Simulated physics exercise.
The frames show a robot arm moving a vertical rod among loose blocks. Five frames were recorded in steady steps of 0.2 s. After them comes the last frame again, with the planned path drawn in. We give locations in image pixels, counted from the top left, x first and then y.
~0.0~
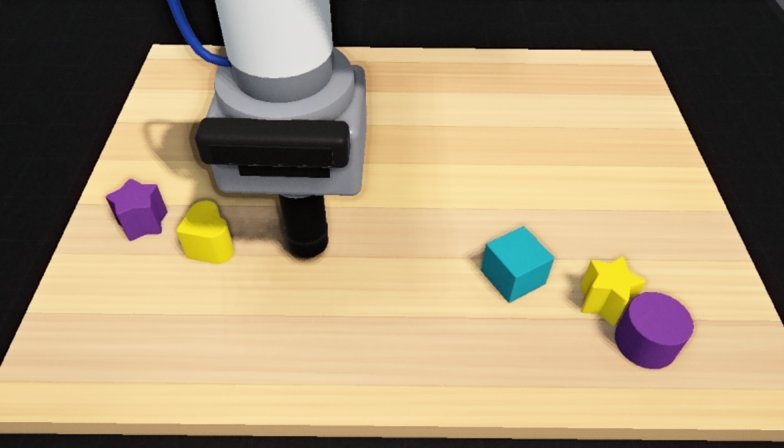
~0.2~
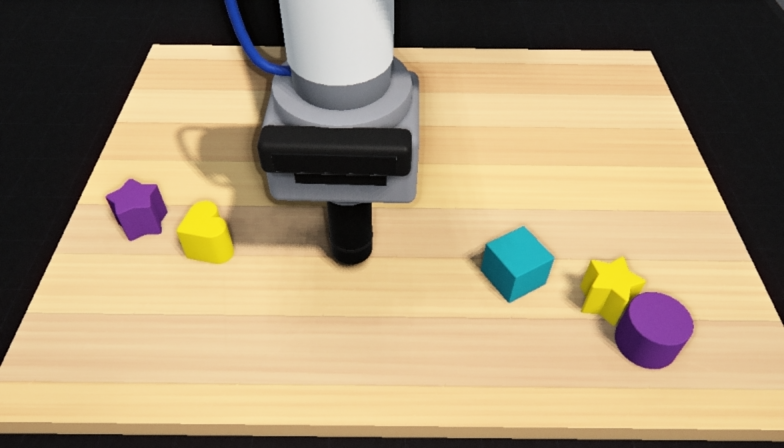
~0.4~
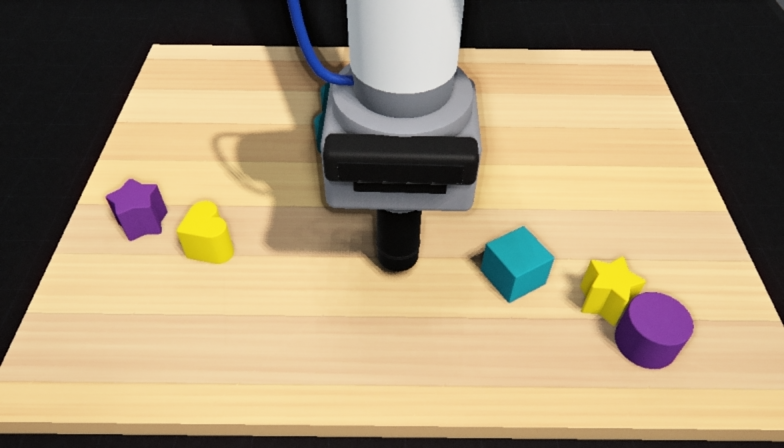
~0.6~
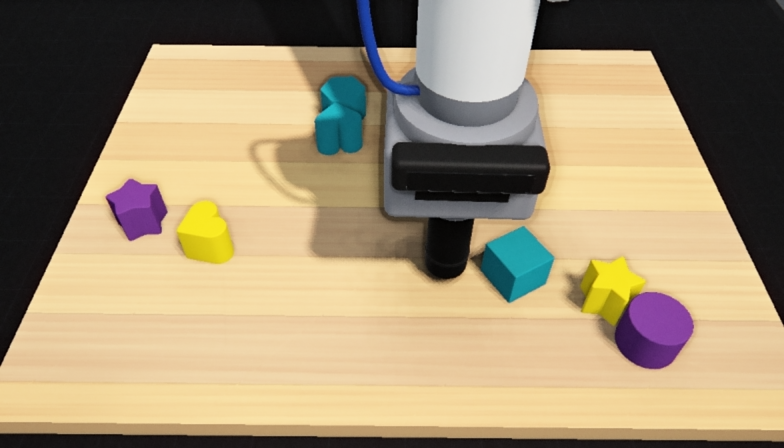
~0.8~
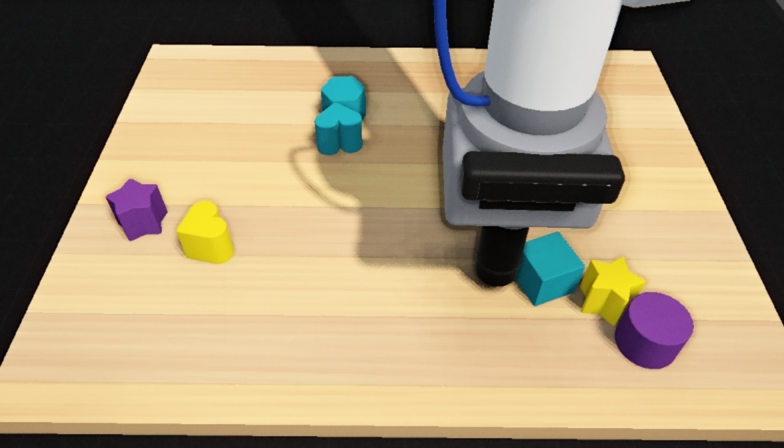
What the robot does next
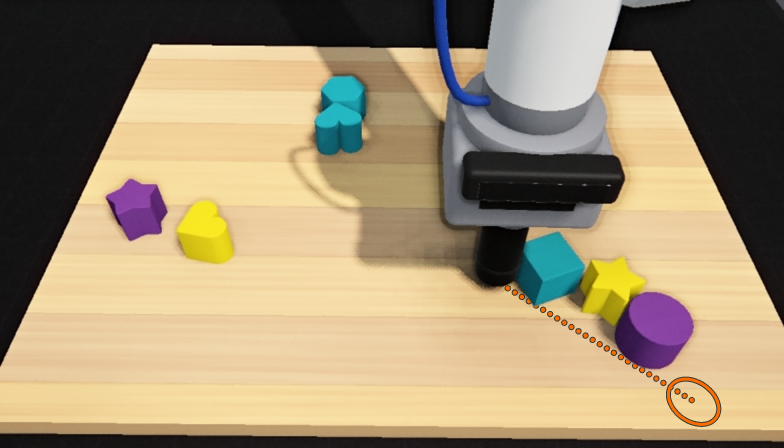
The video shows a robot arm sweeping a vertical black rod rightward across a wooden board, revealing turquoise blocks behind it, then pushing a turquoise cube right toward a yellow star-shaped block beside a purple cylinder.
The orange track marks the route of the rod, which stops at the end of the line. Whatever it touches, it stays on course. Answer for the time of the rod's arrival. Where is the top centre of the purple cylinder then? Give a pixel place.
Final place: (718, 329).
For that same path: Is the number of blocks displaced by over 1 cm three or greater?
Yes, I think so.
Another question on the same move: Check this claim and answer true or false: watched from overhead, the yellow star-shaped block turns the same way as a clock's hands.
It is true.
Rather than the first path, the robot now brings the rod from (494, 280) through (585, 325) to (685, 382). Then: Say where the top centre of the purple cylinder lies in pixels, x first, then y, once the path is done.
Answer: (751, 340).
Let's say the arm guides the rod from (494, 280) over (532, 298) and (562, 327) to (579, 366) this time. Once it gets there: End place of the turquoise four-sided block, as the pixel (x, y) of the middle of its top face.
My estimate: (585, 258).
The drawn path runs straight from (494, 280) to (693, 401).
On the path given first. One third of the way, rod at (558, 309); turquoise four-sided block at (584, 258), turned 25° anticlockwise; yellow star-shaped block at (635, 275), turned 30° clockwise.
Two thirds of the way, rod at (625, 349); turquoise four-sided block at (584, 258), turned 25° anticlockwise; yellow star-shaped block at (636, 275), turned 30° clockwise; purple cylinder at (687, 323).
At the end, rod at (700, 394); turquoise four-sided block at (584, 258), turned 25° anticlockwise; yellow star-shaped block at (636, 275), turned 30° clockwise; purple cylinder at (718, 329).
